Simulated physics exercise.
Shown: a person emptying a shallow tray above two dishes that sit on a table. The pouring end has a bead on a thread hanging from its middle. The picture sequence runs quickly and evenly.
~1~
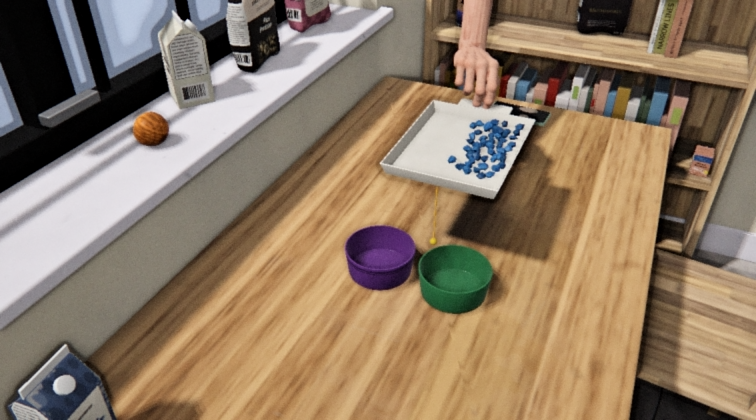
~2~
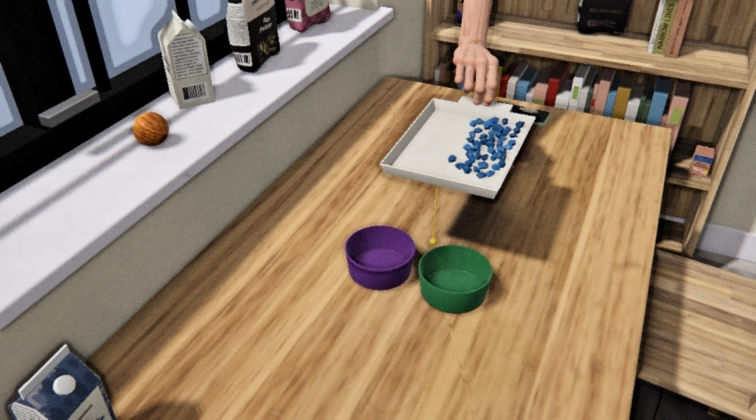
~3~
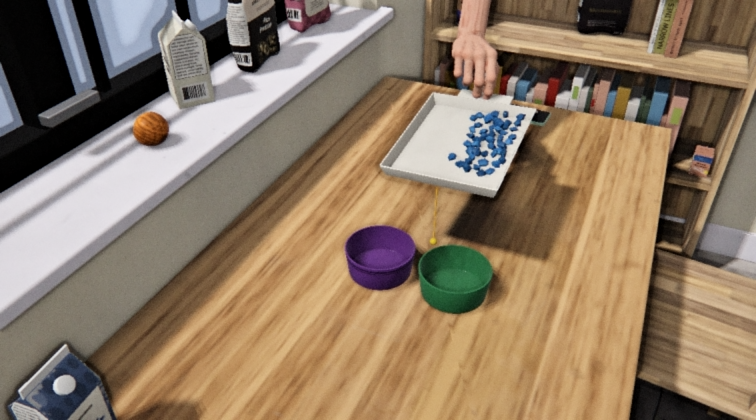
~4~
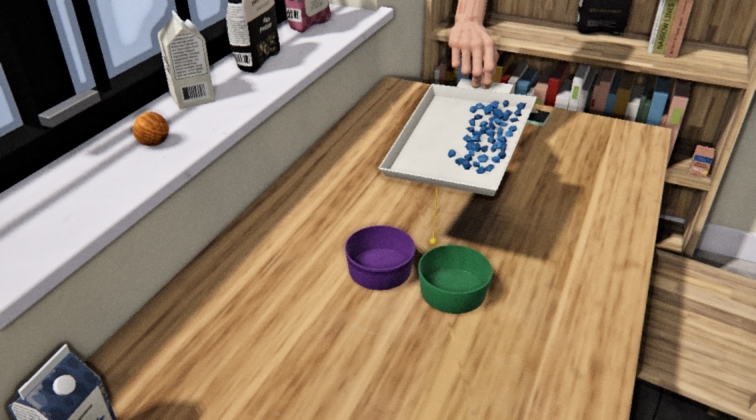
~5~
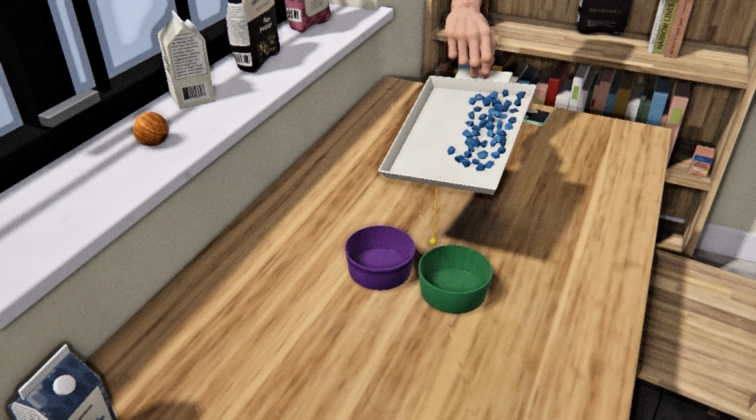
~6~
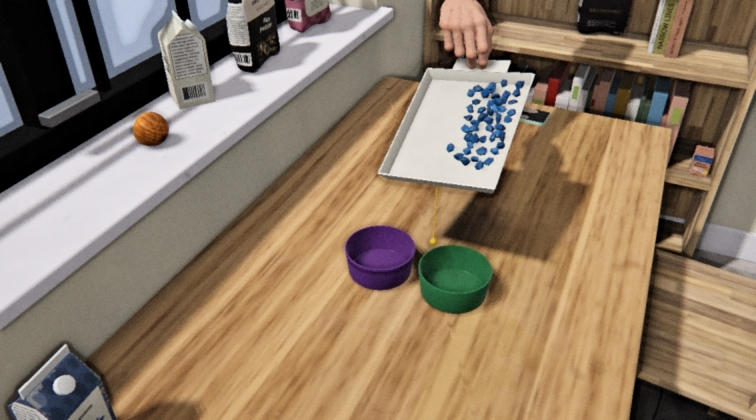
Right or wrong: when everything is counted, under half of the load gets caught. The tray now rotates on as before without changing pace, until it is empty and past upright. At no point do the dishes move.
Wrong.
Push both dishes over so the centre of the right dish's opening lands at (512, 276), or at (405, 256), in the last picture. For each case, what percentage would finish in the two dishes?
About 20 per cent, then about 70 per cent.
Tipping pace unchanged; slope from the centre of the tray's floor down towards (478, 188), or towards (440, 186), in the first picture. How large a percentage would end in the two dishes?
First case around 60 per cent, second case 70 per cent.
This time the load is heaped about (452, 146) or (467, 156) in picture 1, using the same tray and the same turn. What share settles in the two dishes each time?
Estimates in order: 90 percent, 90 percent.
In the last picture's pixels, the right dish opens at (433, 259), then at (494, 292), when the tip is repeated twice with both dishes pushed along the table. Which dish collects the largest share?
Result, try one: The dish further left; try two: The dish further left.
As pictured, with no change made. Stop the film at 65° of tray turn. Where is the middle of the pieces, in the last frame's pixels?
The middle of the pieces lands at roughly (421, 175).
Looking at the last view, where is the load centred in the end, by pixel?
I'd put the middle somewhere around (378, 273).
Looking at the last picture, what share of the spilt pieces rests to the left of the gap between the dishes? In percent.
Reading: Around 90 %.
Soon, tray tipped steeply; nearly all on the tray; a small part in the air.
A while on, tray tipped past a quarter turn; a stray few on the tray; a small part in the right dish; about half in the left dish; about a quarter outside both; about a quarter in the air.
Towards the end, tray tipped past a quarter turn; a small part in the right dish; about two thirds in the left dish; about a quarter outside both.
Finally, tray tipped past a quarter turn; a small part in the right dish; about two thirds in the left dish; about a quarter outside both.
